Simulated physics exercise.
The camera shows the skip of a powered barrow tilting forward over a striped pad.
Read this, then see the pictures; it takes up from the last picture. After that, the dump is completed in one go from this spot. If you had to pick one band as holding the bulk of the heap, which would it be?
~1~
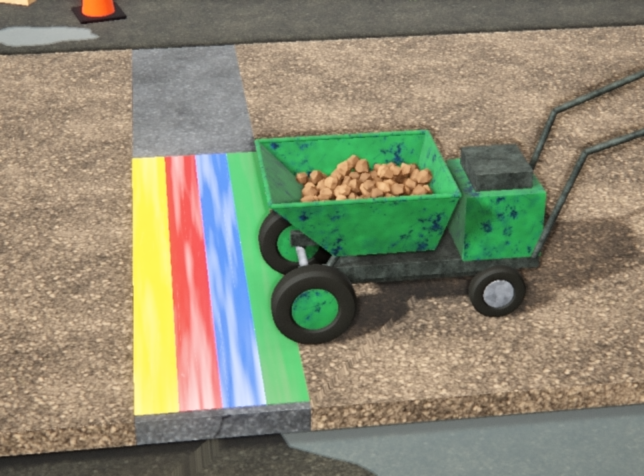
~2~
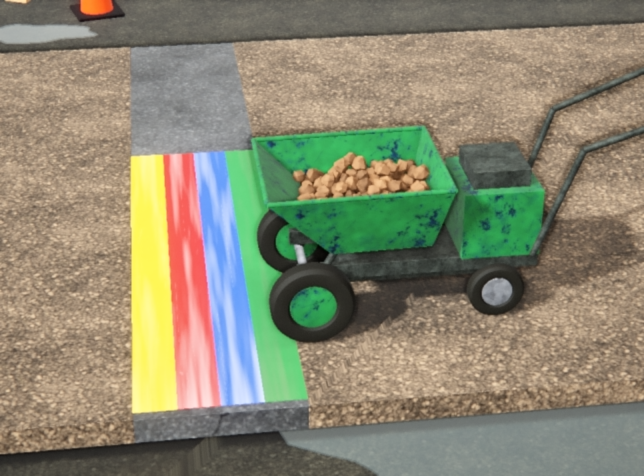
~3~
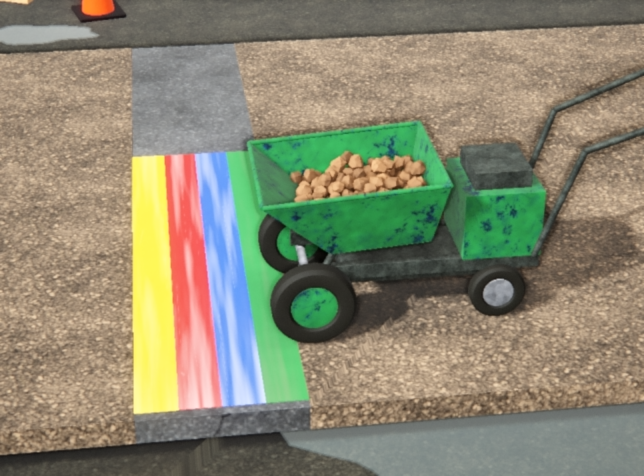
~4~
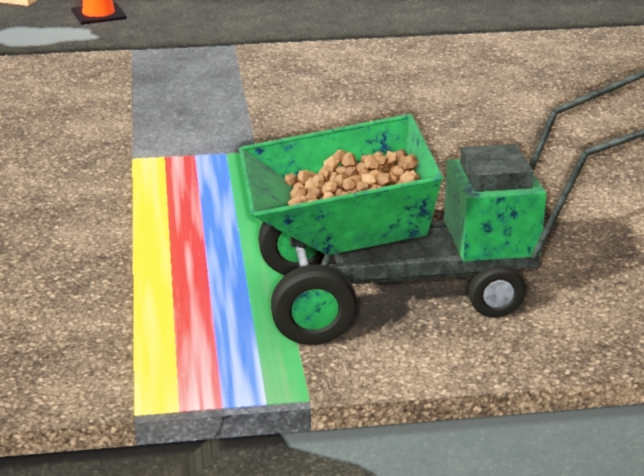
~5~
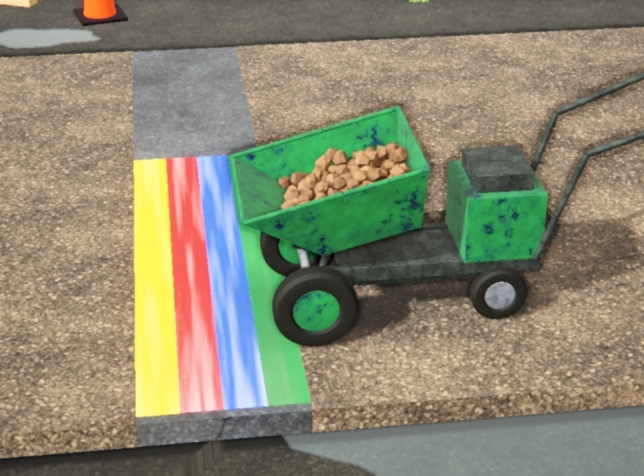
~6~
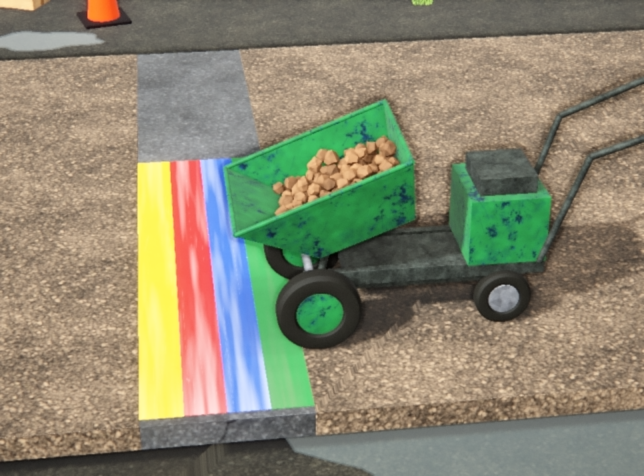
I would pick yellow.
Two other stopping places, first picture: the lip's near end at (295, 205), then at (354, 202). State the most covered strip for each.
First spot: That yellow strip; second spot: Blue.
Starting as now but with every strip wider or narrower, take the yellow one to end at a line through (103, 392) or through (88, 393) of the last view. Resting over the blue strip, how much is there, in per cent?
I'd say about 0 % for the first and about 0 % for the second.
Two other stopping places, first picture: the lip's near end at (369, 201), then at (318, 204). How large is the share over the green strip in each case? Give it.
Some 20 % then some 0 %.
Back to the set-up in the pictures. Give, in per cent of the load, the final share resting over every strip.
So the green strip ends with 0 %, the blue strip with 0 %, the red strip with 10 % and the yellow strip with 35 %.
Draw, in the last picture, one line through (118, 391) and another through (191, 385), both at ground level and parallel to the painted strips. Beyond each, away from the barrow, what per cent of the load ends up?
In order: Near 30 %, then 80 %.
Shortly afterwards, skip tipped steeply; the whole lot in the skip.
Next, skip tipped right over; near two thirds in the skip; a little over the red strip; near a third over the yellow strip; only a few off the paint.
Some moments later, skip tipped right over; a little in the skip; a little over the red strip; near a third over the yellow strip; near a third off the paint.
In the end, skip tipped right over; a little in the skip; none at all over the green strip; none at all over the blue strip; a little over the red strip; near a third over the yellow strip; near half off the paint.
